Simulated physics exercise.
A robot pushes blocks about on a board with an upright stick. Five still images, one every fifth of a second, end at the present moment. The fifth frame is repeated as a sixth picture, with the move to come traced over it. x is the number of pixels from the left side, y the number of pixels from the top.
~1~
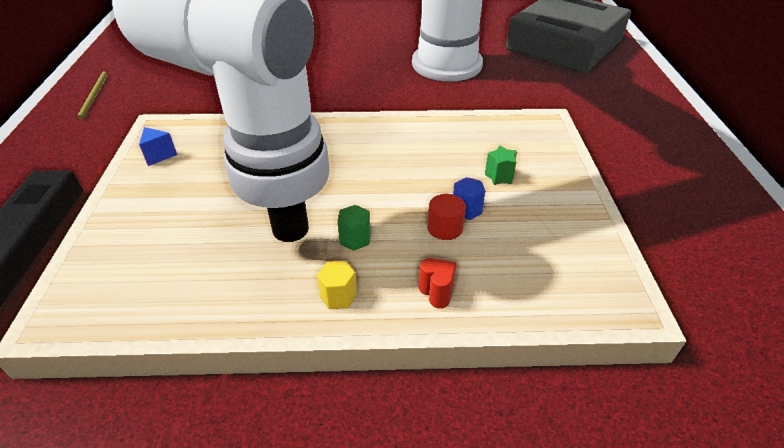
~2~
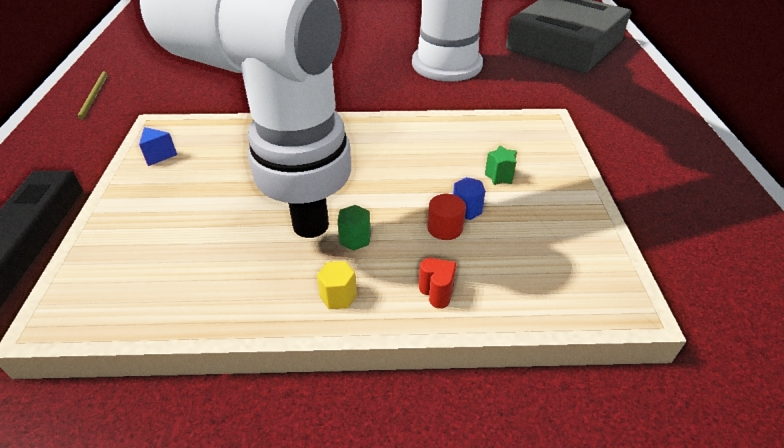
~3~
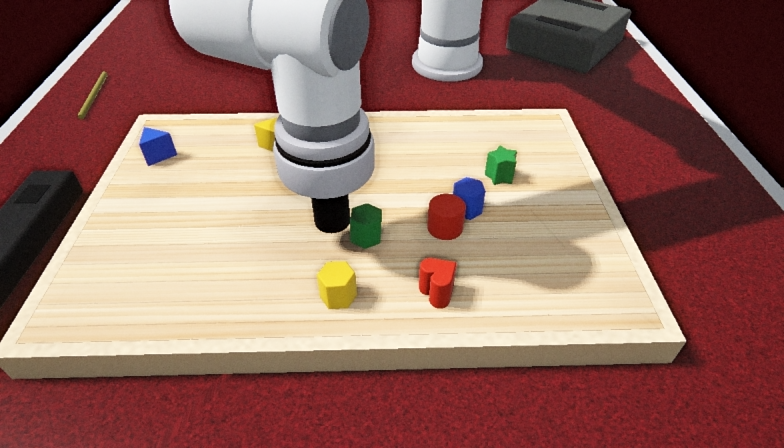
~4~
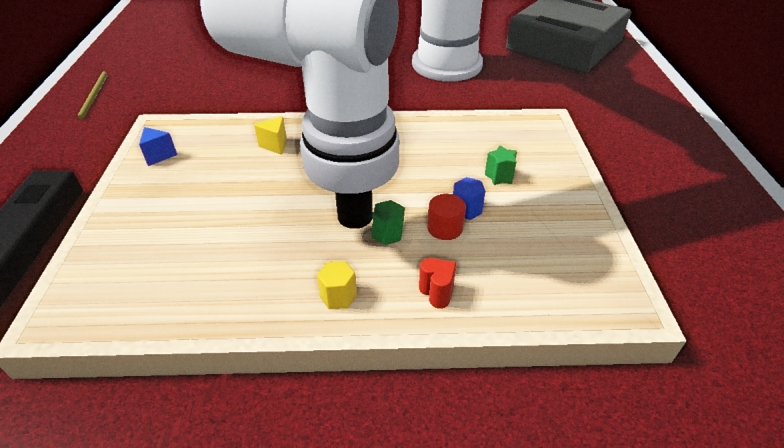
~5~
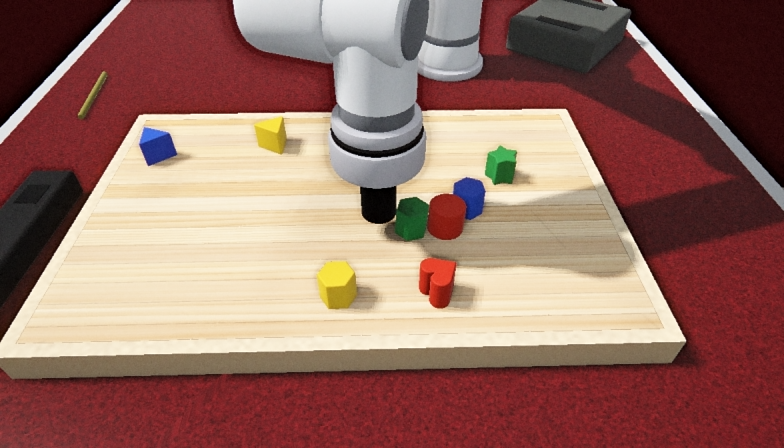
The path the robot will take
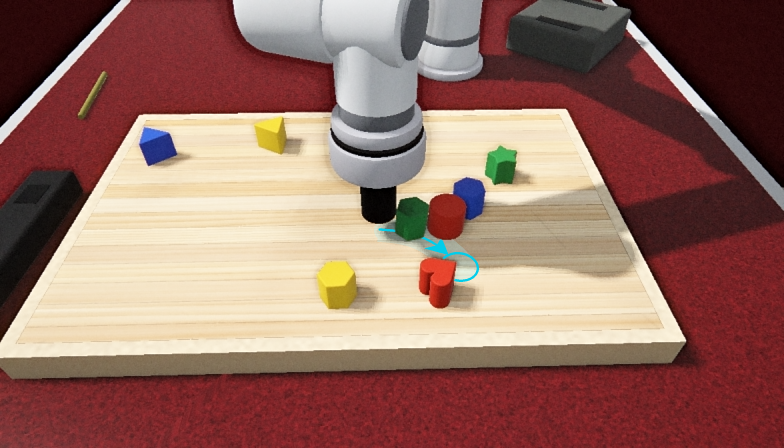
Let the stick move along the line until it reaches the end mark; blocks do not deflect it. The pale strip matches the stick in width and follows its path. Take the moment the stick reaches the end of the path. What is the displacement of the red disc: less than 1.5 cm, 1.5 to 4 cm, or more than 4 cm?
Travels over 4 cm.
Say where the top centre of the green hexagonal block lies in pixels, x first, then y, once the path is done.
Near (483, 222).
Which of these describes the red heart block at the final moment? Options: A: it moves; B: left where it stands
I'll go with B - left where it stands.
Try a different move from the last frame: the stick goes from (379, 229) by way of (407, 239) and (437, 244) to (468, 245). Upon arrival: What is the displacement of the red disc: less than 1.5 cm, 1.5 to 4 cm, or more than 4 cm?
The answer is over 4 cm.
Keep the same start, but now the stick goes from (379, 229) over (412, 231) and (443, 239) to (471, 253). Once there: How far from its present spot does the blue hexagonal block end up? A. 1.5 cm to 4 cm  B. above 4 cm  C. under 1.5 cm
The one that fits is C, under 1.5 cm.
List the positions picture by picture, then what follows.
Tip of the stick (291, 230), middles of tops, green hexagonal block (354, 215), red heart block (439, 269), red disc (447, 204), blue hexagonal block (470, 186), in the first picture.
Stick (311, 226), nothing pushed, in the second picture.
Stick (333, 222), green hexagonal block (366, 214), in the third picture.
Stick (355, 217), green hexagonal block (388, 210), in the fourth picture.
Stick (379, 213), green hexagonal block (412, 207), red heart block (439, 269), red disc (448, 204), blue hexagonal block (470, 186), in the fifth picture.
The line goes from (379, 229) by way of (411, 234) and (438, 246) to (459, 267).
What follows on the original path. One third of the way, stick (413, 217); green hexagonal block (446, 208), turned 20° anticlockwise; red disc (479, 204); blue hexagonal block (476, 183).
Two thirds of the way, stick (440, 229); green hexagonal block (473, 215), turned 45° anticlockwise; red disc (500, 204); blue hexagonal block (476, 183), turned 15° anticlockwise.
At the end, stick (462, 250); green hexagonal block (483, 222), turned 90° anticlockwise; red heart block unmoved; red disc (503, 203); blue hexagonal block (476, 183), turned 15° anticlockwise.
